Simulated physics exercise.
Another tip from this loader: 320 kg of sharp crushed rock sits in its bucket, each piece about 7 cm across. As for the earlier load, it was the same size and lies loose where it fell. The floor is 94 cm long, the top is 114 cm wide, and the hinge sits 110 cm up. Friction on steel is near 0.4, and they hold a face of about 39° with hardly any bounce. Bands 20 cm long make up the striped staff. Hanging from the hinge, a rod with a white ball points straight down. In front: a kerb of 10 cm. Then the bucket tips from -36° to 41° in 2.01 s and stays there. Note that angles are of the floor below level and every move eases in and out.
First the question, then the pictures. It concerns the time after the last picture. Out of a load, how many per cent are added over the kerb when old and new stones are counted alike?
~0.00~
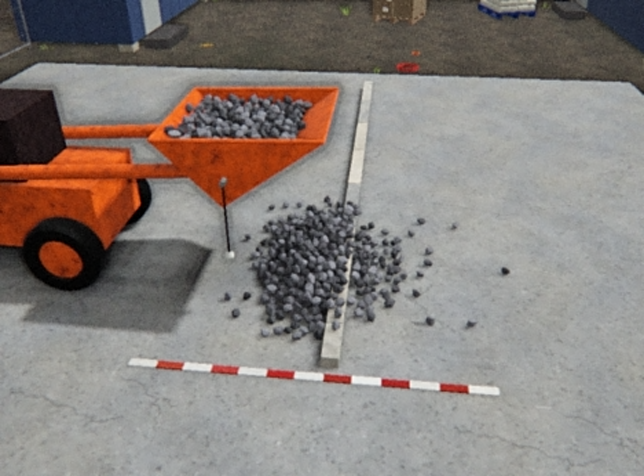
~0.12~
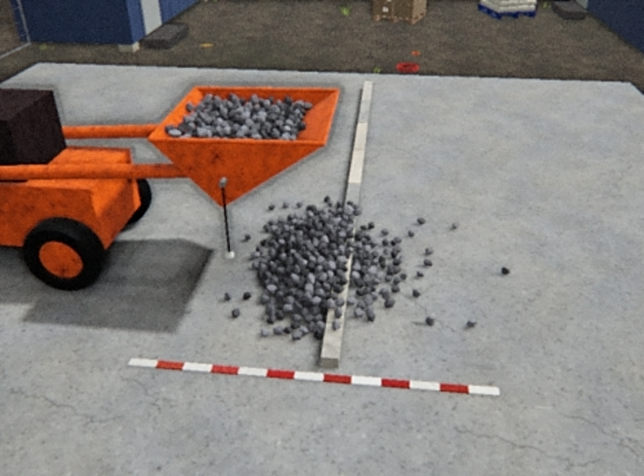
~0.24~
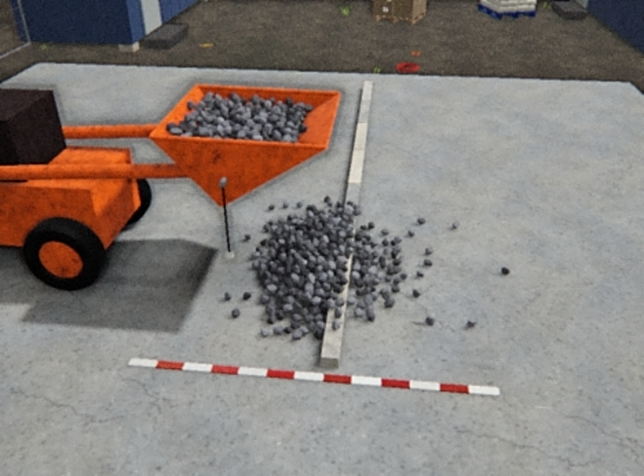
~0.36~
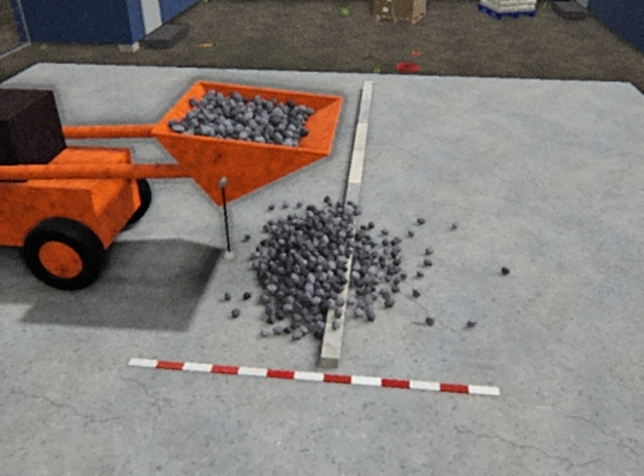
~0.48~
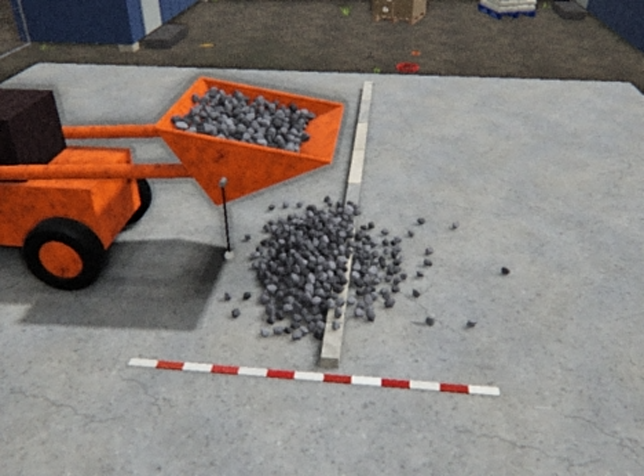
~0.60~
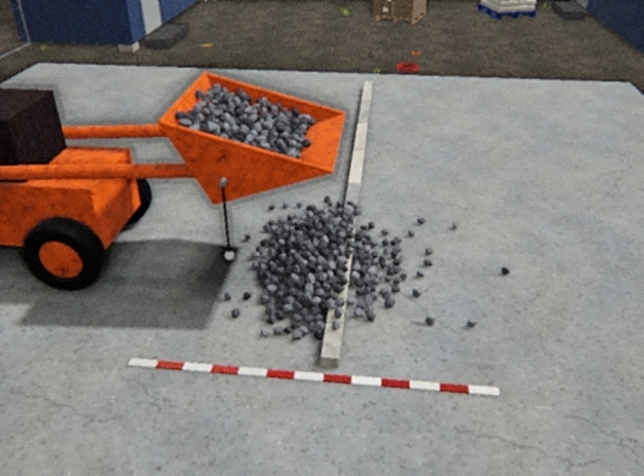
Around 54 per cent.
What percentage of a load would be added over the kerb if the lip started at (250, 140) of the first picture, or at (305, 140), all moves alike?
0 % and 30 %.
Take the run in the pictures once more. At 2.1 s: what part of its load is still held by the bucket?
35 %.
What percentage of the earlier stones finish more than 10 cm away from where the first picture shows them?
Roughly 5 % of them.
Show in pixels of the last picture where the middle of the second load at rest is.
Their middle is at about (354, 258).
After 1.5 s the floor is at 29°; in per cent of one load, 99 in the bucket, 87 on this side of the kerb, 13 over the kerb; the foremost stones are at (445, 266).
After 2.1 s the floor is at 41°; in per cent of one load, 35 in the bucket, 137 on this side of the kerb, 28 over the kerb; the foremost stones are at (445, 266).
After 2.5 s the floor is at 41°; in per cent of one load, 5 in the bucket, 139 on this side of the kerb, 56 over the kerb; the foremost stones are at (454, 281).
After 5.1 s the floor is at 41°; in per cent of one load, 0 in the bucket, 132 on this side of the kerb, 68 over the kerb; the foremost stones are at (478, 274). Net gain over the kerb, 54.
